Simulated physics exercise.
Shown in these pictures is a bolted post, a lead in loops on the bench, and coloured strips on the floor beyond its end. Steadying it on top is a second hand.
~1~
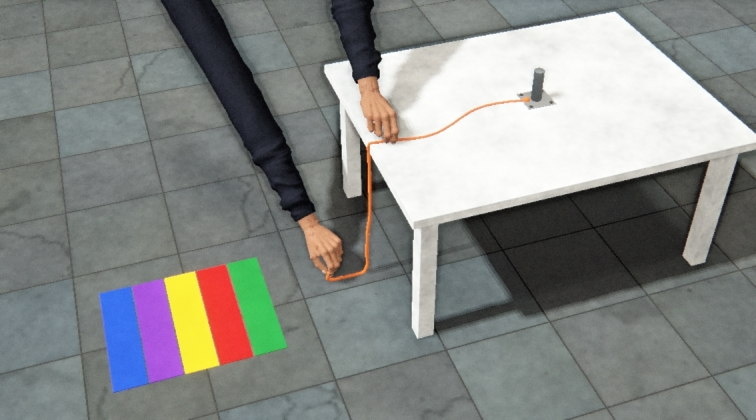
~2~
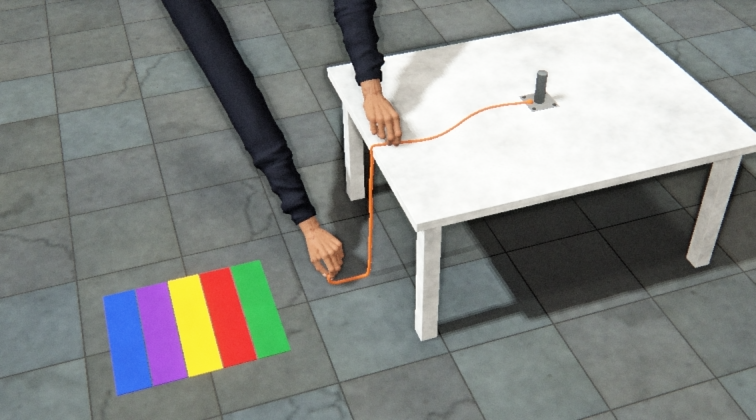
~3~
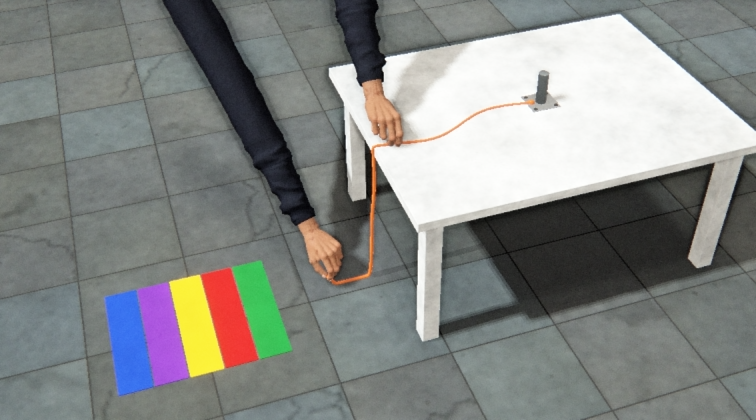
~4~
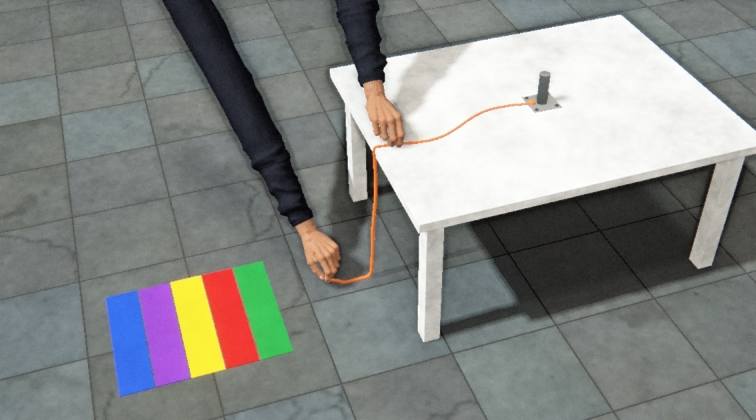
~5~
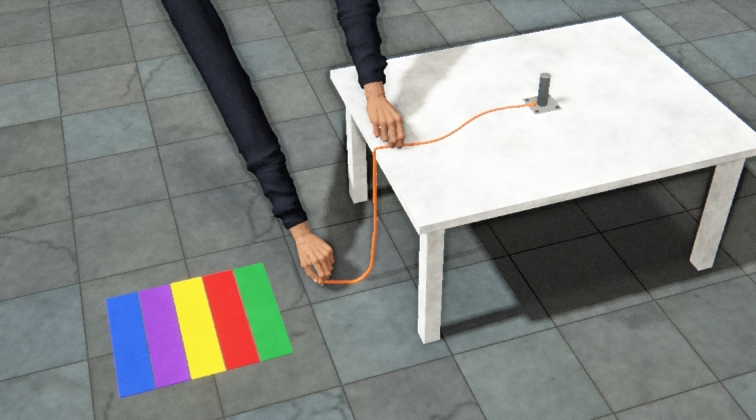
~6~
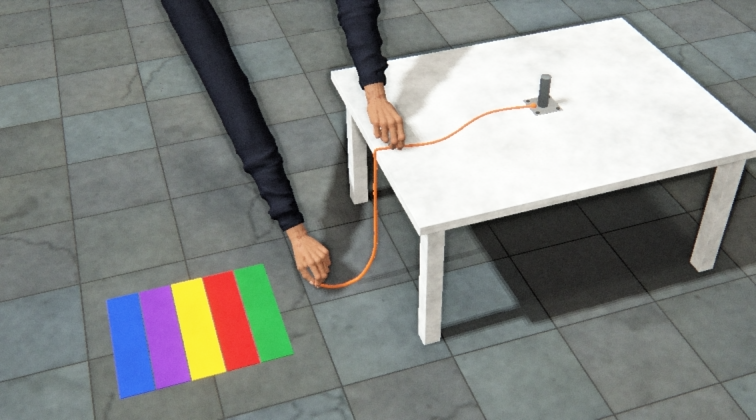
In this clip, one hand rests on an orange lead at the edge of a white table while another, low beside it, draws the lead's end slightly left, near five coloured strips on the tiled floor.
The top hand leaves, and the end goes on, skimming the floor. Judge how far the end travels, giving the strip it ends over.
It ends over the red strip.
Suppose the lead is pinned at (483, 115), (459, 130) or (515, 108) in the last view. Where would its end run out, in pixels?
Near (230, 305), then (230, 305), then (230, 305).
Early on, end near (289, 290); short of the strips.
Midway, end near (250, 299); over green.
At the end of the slack, end near (227, 305); over red. The red one.
